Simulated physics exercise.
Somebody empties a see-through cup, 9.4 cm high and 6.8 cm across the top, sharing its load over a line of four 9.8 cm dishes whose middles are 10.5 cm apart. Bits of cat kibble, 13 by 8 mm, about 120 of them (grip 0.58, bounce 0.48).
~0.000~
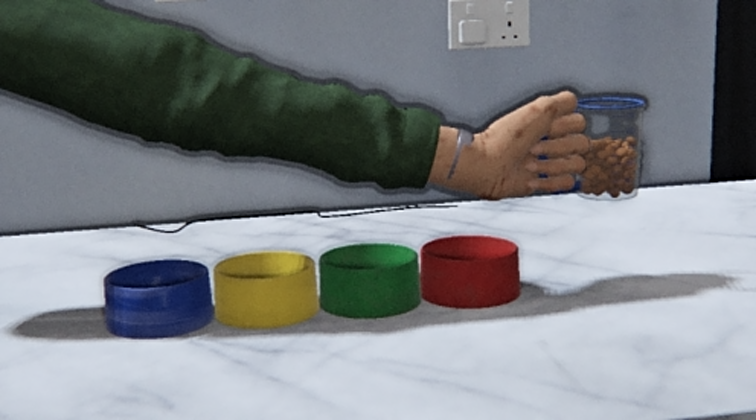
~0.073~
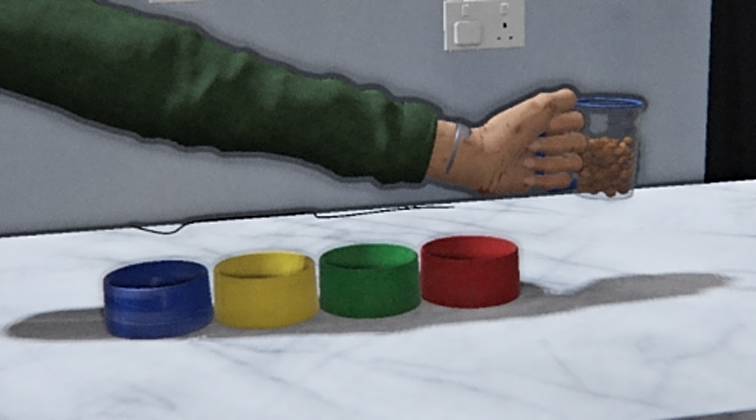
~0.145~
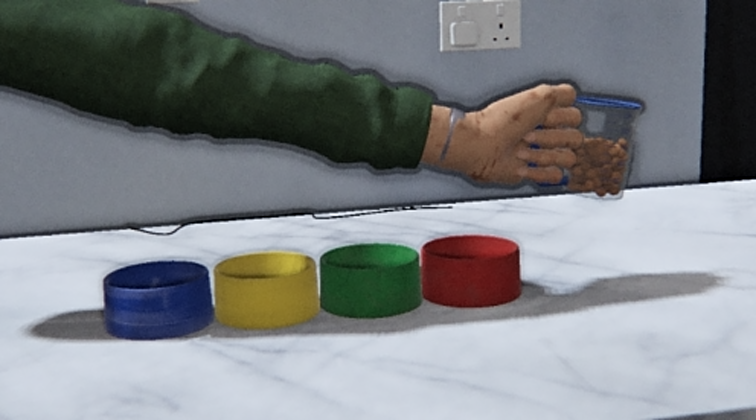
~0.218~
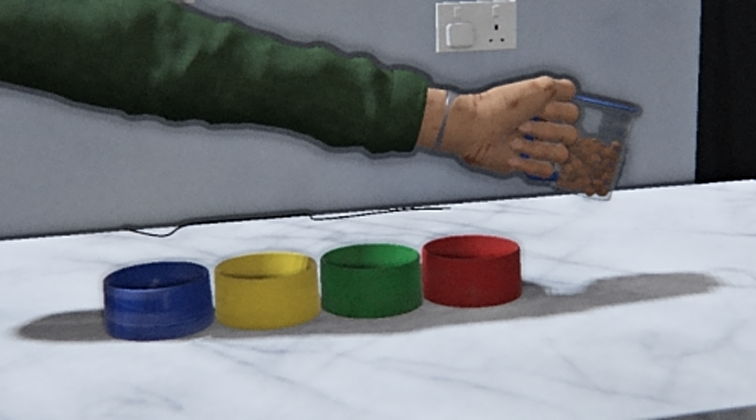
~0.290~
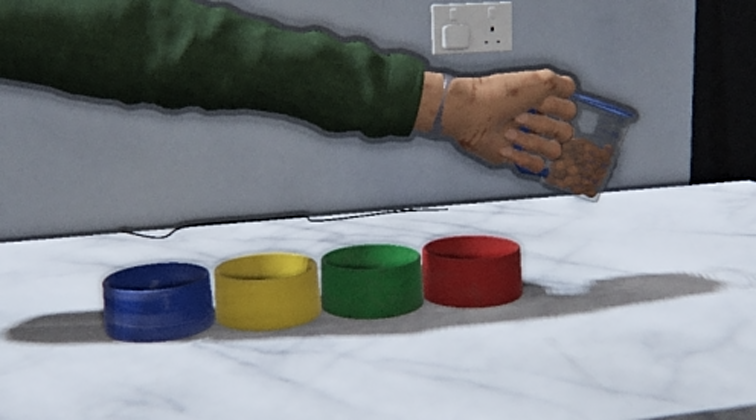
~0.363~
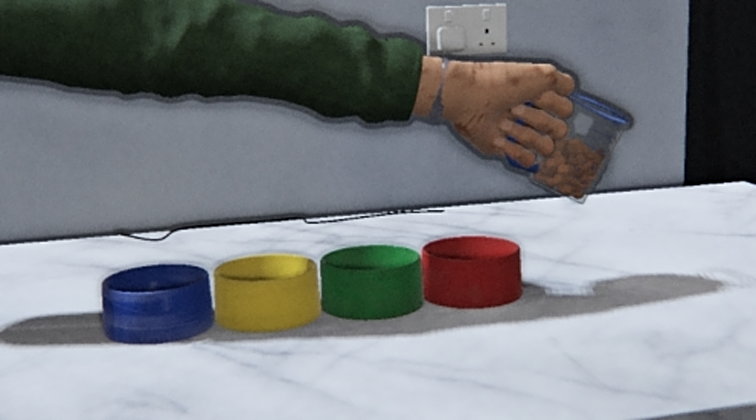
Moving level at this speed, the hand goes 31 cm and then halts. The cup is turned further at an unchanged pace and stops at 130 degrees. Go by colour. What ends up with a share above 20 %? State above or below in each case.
In the end red: Beyond a fifth; blue: Within a fifth; green: Within a fifth; yellow: Within a fifth; counter: Beyond a fifth.
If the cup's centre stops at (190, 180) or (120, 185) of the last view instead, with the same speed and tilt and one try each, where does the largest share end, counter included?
Top receivers, in order: Red and red.
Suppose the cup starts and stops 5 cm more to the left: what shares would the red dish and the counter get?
Red: 100, counter: 0.
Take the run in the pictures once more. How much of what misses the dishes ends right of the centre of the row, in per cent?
100 %.
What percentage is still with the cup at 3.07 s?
About 0 per cent.
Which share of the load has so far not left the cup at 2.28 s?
Close to 0 in a hundred.
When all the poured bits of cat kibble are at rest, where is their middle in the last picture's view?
Resting centre estimate: Around (491, 281).
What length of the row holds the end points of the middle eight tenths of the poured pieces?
The stretch is around 15 cm long.
After 1.52 s, tilt 130 degrees; cup holds 30 %, red 45 %.
After 2.28 s, tilt 130 degrees; cup holds 0 %, red 75 %.
After 3.07 s, tilt 130 degrees; cup holds 0 %, red 75 %.
In the end, at 3.4 s, red 75 %, blue 0 %, green 0 %, yellow 0 %, counter 25 %.
